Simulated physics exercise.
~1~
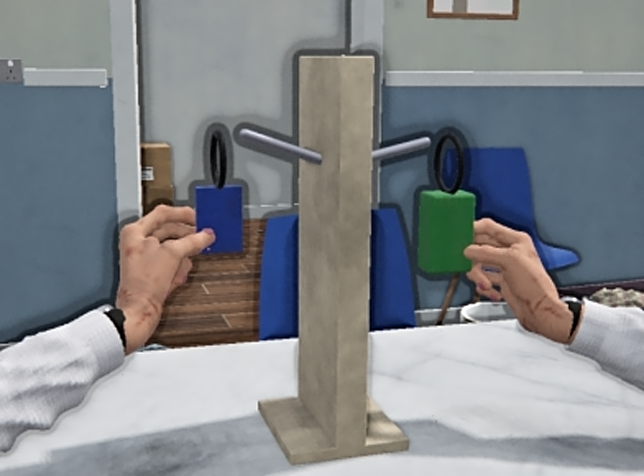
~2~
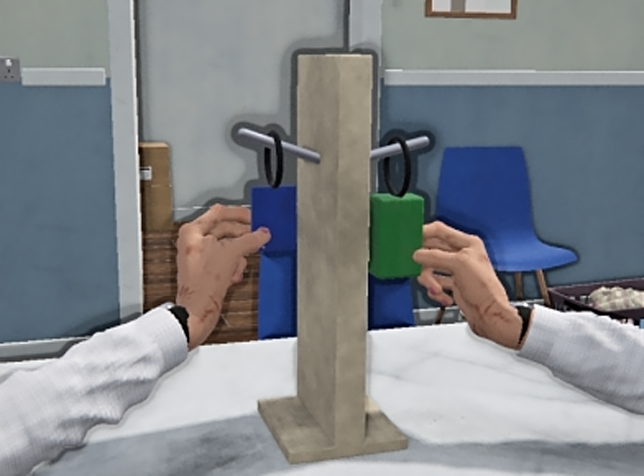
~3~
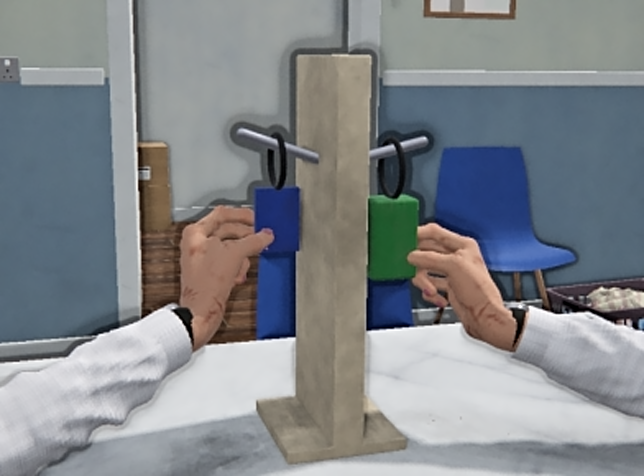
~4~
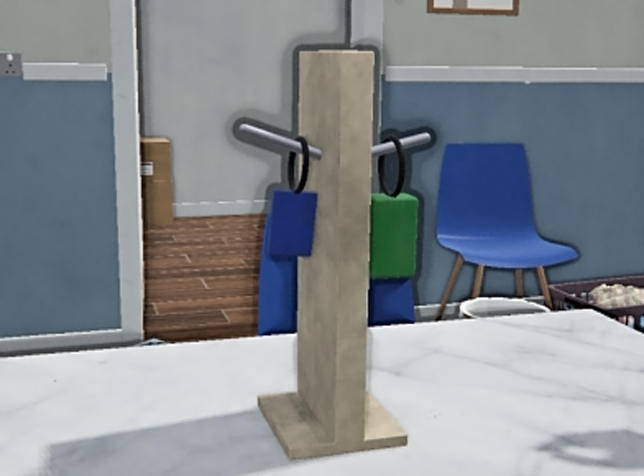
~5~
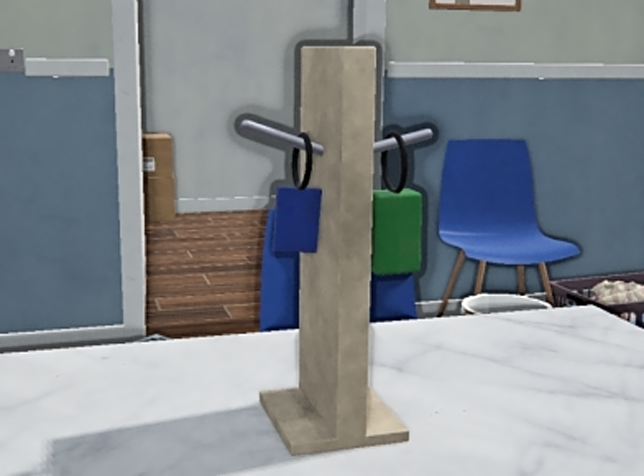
Blue tag and green pouch being hooked by two hands onto opposite pegs of a wooden stand, then left hanging there.
